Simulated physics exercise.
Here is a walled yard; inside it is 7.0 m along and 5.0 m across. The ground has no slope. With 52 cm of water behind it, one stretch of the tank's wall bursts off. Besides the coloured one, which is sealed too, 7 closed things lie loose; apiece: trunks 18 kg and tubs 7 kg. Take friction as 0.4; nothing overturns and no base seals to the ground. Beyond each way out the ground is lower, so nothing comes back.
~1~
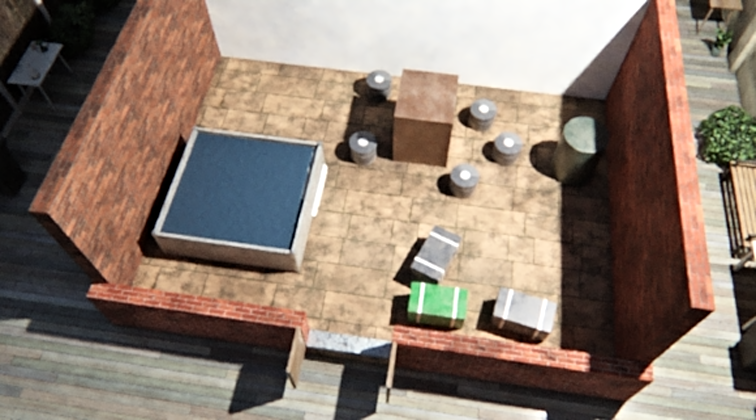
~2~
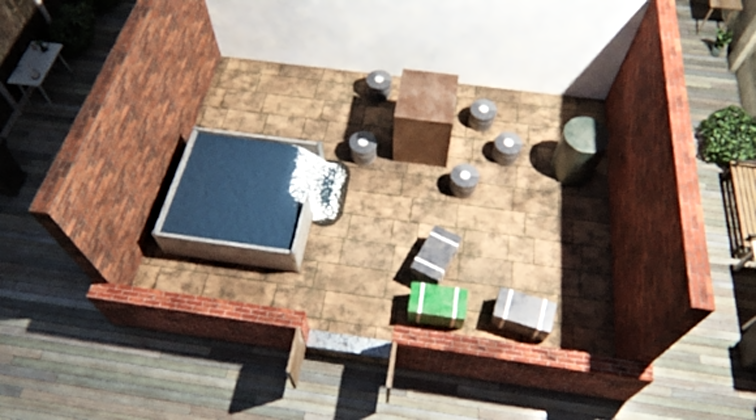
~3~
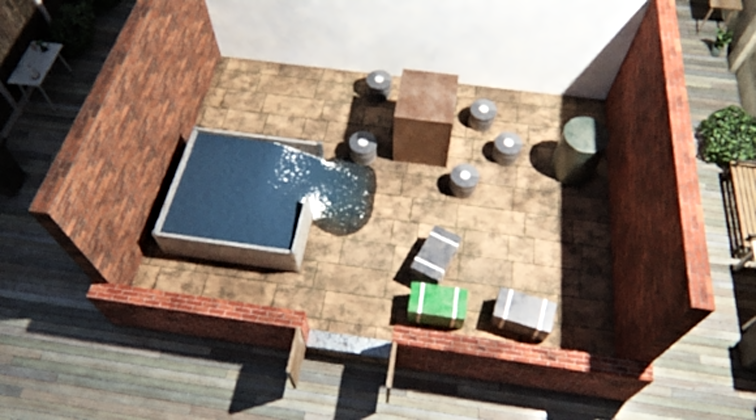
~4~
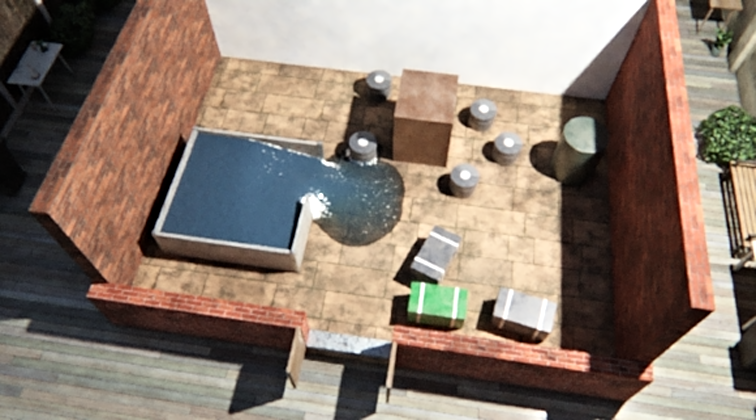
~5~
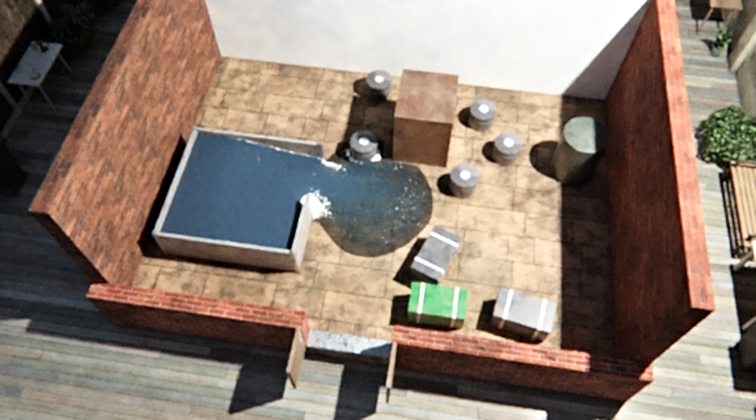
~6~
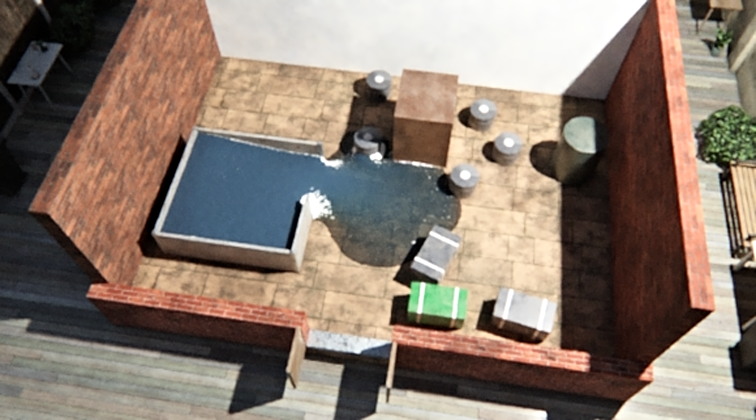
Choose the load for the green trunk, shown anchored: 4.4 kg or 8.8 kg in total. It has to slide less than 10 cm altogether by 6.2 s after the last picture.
I expect that neither weight holds it.
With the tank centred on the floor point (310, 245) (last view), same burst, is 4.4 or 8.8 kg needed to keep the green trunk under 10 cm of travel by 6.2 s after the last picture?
Then neither weight holds it.
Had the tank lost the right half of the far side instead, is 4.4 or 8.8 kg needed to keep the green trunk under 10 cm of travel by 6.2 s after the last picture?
Then the lower weight is enough.
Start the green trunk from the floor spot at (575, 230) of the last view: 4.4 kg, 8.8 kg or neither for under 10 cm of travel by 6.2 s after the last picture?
Neither is enough.
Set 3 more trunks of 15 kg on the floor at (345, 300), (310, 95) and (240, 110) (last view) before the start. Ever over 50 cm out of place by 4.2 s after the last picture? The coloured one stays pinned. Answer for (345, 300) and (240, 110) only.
In that order: Less, less.
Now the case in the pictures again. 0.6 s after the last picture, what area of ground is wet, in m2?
Some 13 m2.
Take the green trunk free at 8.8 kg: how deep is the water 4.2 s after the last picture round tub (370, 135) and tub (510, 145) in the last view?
Roughly 2 and 4 cm.
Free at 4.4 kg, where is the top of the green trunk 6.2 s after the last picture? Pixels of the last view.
Around (315, 277).
Then, 0.6 s after the last picture the green trunk would be 0 cm from its start with 4.4 kg and 0 cm from its start with 8.8 kg; 1 cm of water round it then.
Then, 2.3 s after the last picture the green trunk would be 32 cm from its start with 4.4 kg and 33 cm from its start with 8.8 kg; 4 cm of water round it then.
Then, 4.2 s after the last picture the green trunk would be 46 cm from its start with 4.4 kg and 39 cm from its start with 8.8 kg; 5 cm of water round it then.
Then, 6.2 s after the last picture the green trunk would be 177 cm from its start with 4.4 kg and 174 cm from its start with 8.8 kg; 3 cm of water round it then.
